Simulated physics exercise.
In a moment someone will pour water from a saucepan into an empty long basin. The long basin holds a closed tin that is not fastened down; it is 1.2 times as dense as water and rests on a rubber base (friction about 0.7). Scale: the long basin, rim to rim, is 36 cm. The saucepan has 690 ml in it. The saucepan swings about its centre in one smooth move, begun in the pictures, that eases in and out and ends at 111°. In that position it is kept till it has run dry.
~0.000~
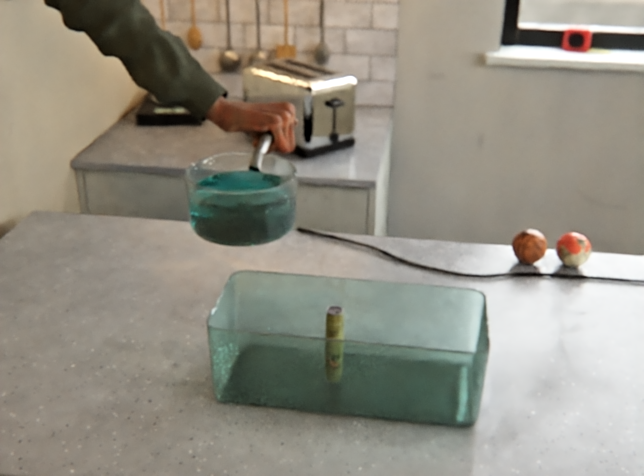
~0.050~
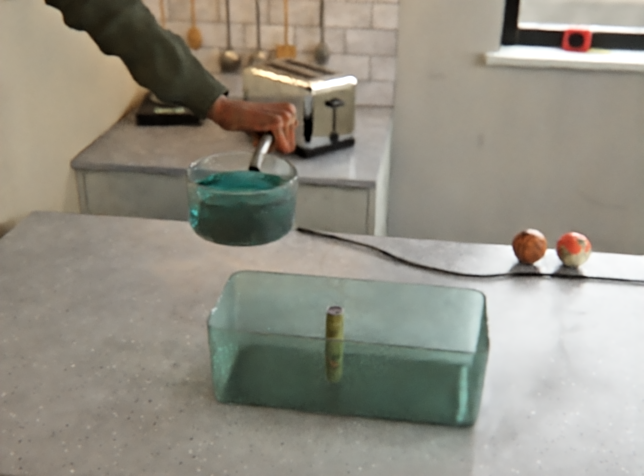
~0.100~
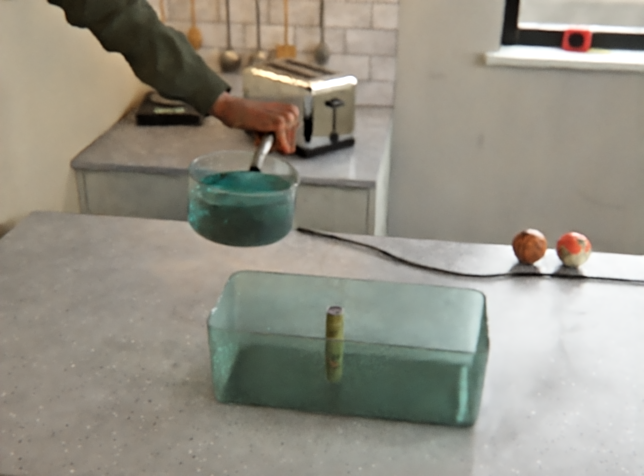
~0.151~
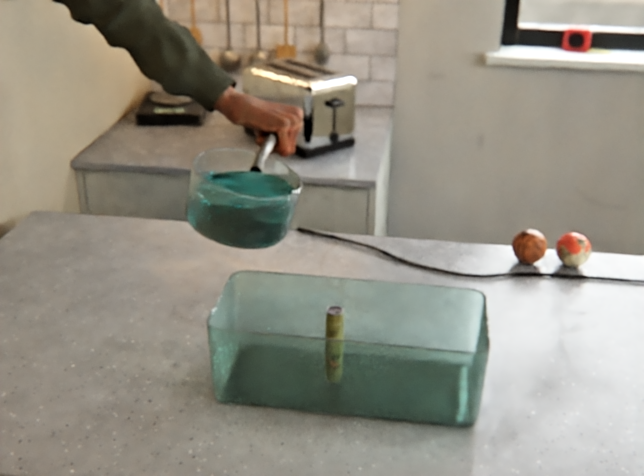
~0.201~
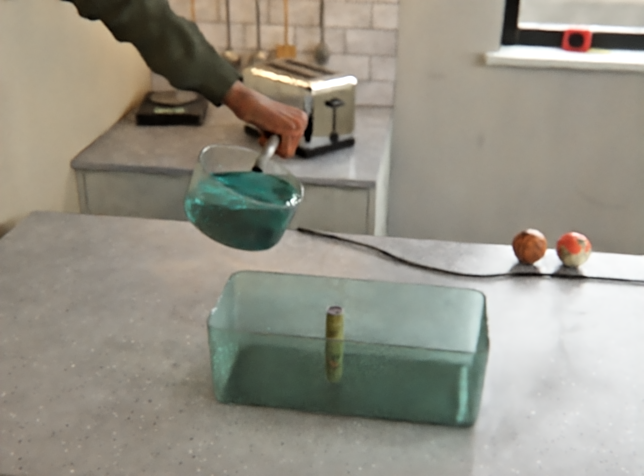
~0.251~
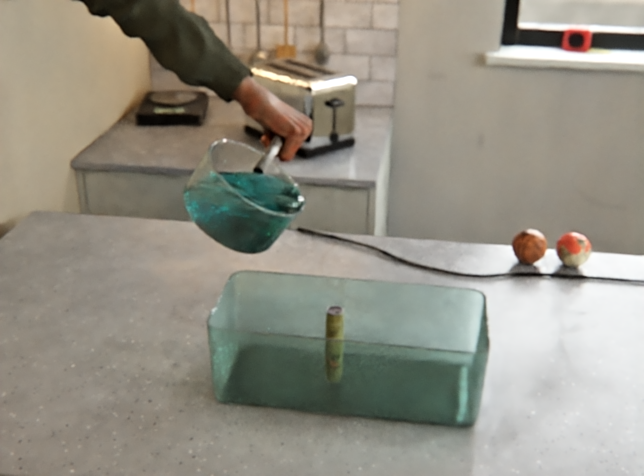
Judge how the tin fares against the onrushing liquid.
It gets bowled over.
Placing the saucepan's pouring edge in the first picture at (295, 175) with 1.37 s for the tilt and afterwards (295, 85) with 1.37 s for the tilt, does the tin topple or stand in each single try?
In the first try it remains standing; in the second it comes down.
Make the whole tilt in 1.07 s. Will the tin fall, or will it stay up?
Then it topples.
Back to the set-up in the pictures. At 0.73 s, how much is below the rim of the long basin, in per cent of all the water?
88 %, more or less.
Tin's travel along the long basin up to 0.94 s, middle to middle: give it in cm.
Close to 5 cm.
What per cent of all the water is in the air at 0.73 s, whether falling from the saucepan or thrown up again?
Something like 7 per cent is in the air then.
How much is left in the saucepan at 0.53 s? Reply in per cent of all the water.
I reckon about 26 in a hundred is still held.
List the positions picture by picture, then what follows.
In the first picture, tilt 0°; pouring edge (295, 177); surface from (194, 184) to (294, 191); the long basin's rim runs from (220, 298) to (487, 322); the tin's top is at (335, 313).
In the second picture, tilt 2°; pouring edge (296, 178); surface from (194, 184) to (294, 192).
In the third picture, tilt 6°; pouring edge (298, 182); surface from (194, 183) to (295, 193).
In the fourth picture, tilt 13°; pouring edge (300, 189); surface from (194, 183) to (297, 194).
In the fifth picture, tilt 23°; pouring edge (301, 199); surface from (193, 184) to (300, 195).
In the sixth picture, tilt 34°; pouring edge (301, 209); surface from (190, 181) to (300, 199); 1 per cent is over the edge.
After 0.53 s the tilt is 99° and 27 per cent is still to pour; the tin stands where it began.
After 0.73 s the tilt is 111° and 4 per cent is still to pour; the tin stands 1 cm from where it began.
After 0.94 s the tilt is 111° and 0 per cent is still to pour; the tin leans 36°.
After 1.17 s the tilt is 111° and 0 per cent is still to pour; the tin lies on its side.
In the end the tin lies on its side.
